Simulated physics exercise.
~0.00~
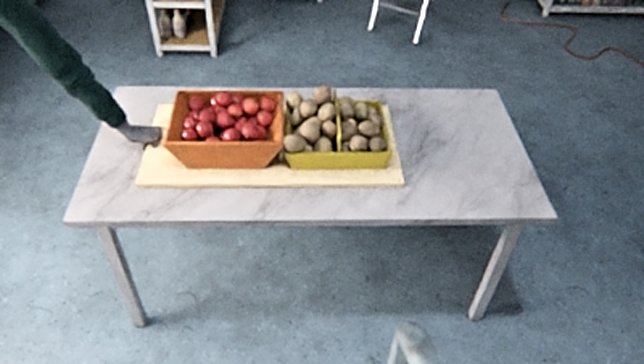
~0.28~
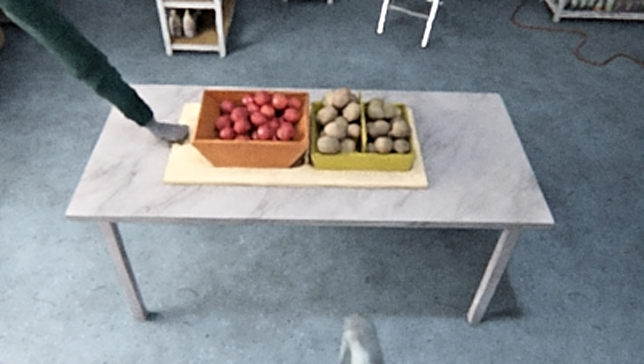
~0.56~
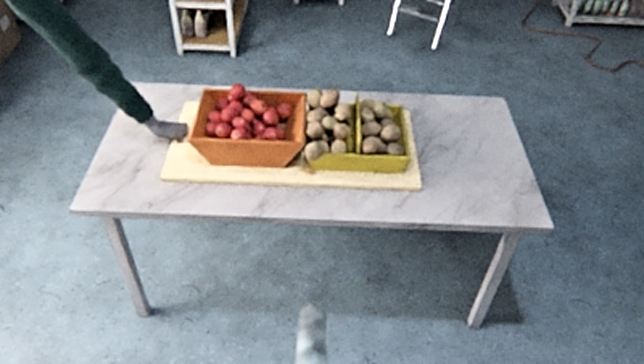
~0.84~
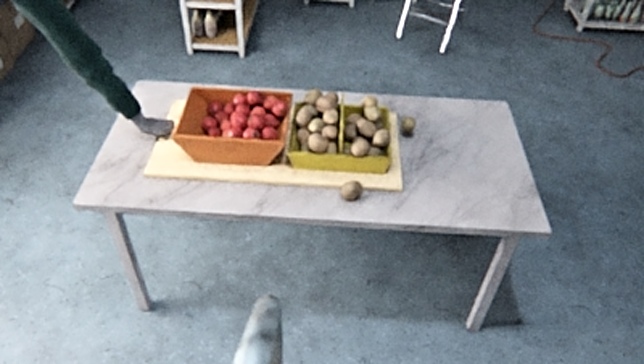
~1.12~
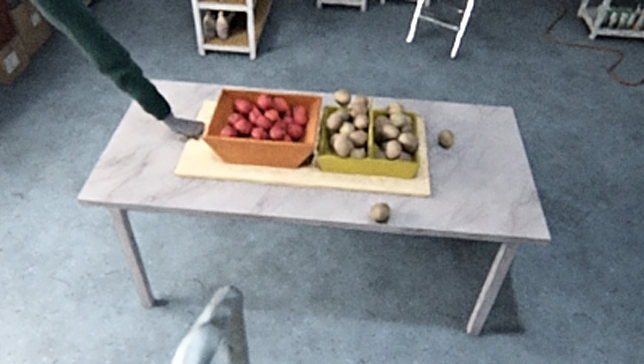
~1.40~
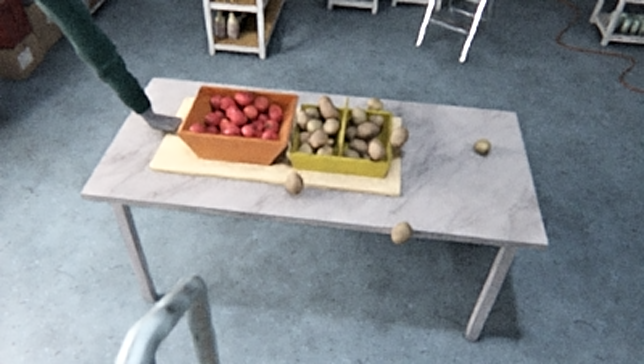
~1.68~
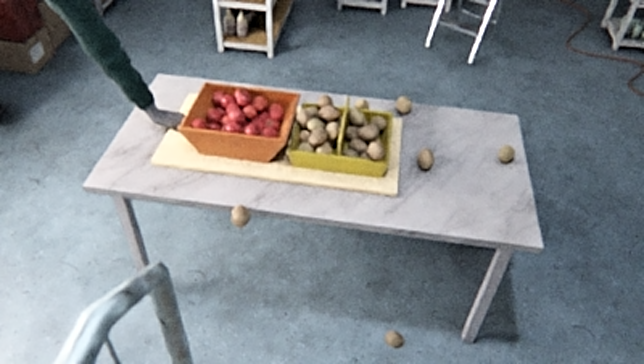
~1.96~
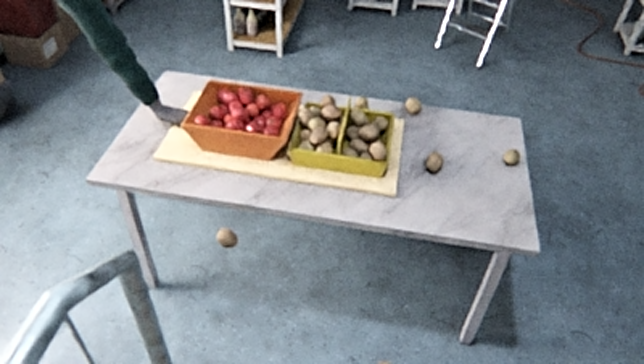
In a room with a blue-grey floor, a pale marble-patterned table is seen from above and in front, the view drifting slightly sideways. On it lies a cream board holding an orange tray of red tomatoes at left and a yellow-green divided tray of brown potatoes at right. A green-sleeved arm with a grey hand at the board's left end shifts it right, back left, then right and left again. Potatoes spill onto the tabletop, and some roll over the front edge and fall. Finally the board rests nearly still, with three potatoes on the table's right side, another below the front edge, and the tomatoes still in their tray.
